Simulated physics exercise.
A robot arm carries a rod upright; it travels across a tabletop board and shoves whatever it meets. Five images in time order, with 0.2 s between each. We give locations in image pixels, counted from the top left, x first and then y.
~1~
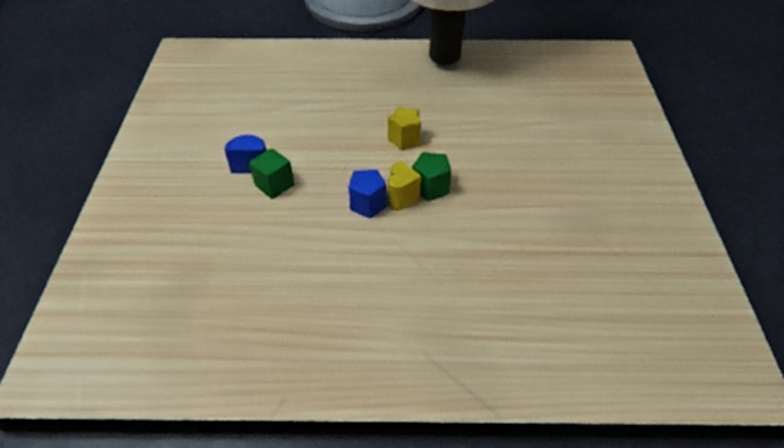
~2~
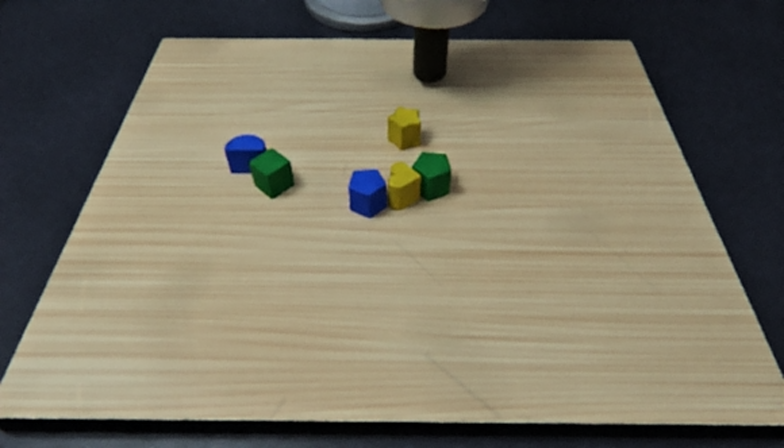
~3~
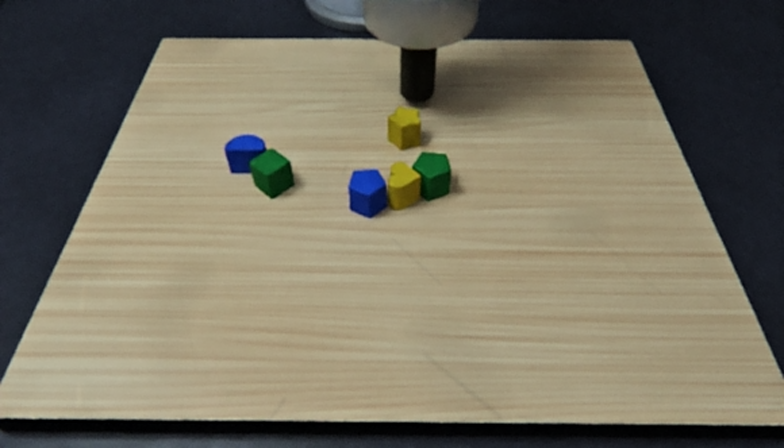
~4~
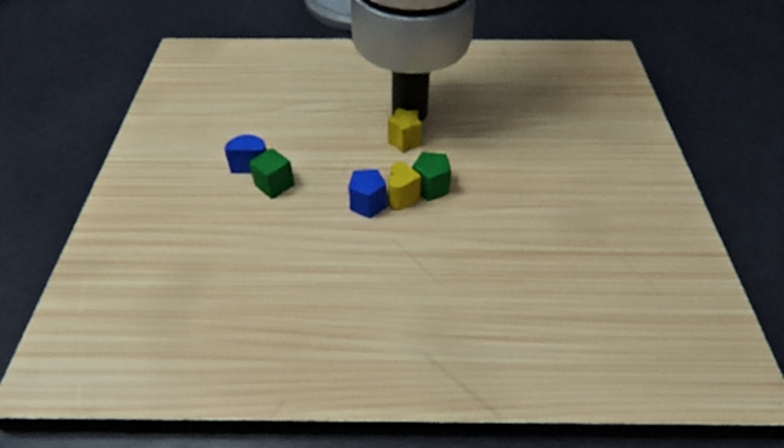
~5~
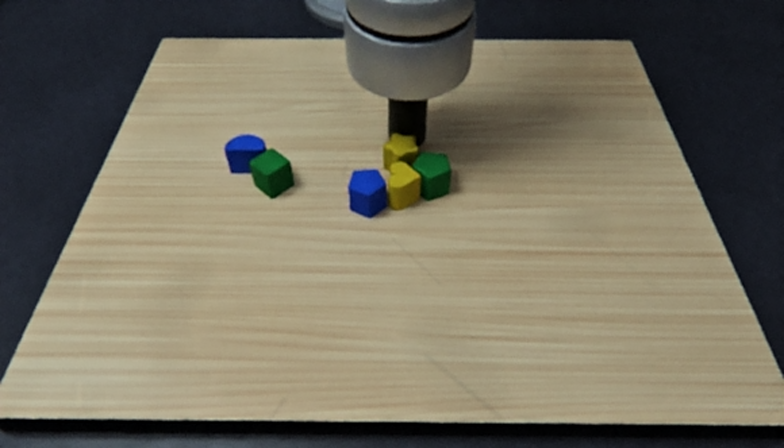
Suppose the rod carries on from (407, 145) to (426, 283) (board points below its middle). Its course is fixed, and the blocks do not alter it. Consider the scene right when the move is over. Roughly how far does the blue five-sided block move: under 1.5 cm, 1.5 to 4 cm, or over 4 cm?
Travels 1.5 to 4 cm.
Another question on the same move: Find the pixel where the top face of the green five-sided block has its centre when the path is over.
Around pixel (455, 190).
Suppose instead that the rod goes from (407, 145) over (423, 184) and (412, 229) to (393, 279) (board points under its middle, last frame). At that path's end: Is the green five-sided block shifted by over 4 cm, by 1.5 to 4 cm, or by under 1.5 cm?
It will fall in the top band, over 4 cm.
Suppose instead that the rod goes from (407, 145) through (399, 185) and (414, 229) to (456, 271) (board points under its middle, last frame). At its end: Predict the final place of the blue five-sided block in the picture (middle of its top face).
Close to (346, 210).
The first path, step by step. One third of the way, rod (412, 178); blue five-sided block (357, 189), turned 35° clockwise; yellow star block (390, 181), turned 30° clockwise; yellow heart-shaped block (403, 204), turned 60° anticlockwise; green five-sided block (445, 180), turned 35° anticlockwise.
Two thirds of the way, rod (418, 224); blue five-sided block (347, 195), turned 65° clockwise; yellow star block (380, 205), turned 80° clockwise; yellow heart-shaped block (399, 231), turned 100° anticlockwise; green five-sided block (457, 192), turned 100° anticlockwise.
At the end, rod (426, 276); blue five-sided block (347, 195), turned 65° clockwise; yellow star block (380, 206), turned 80° clockwise; yellow heart-shaped block (387, 255), turned 60° anticlockwise; green five-sided block (457, 192), turned 100° anticlockwise.
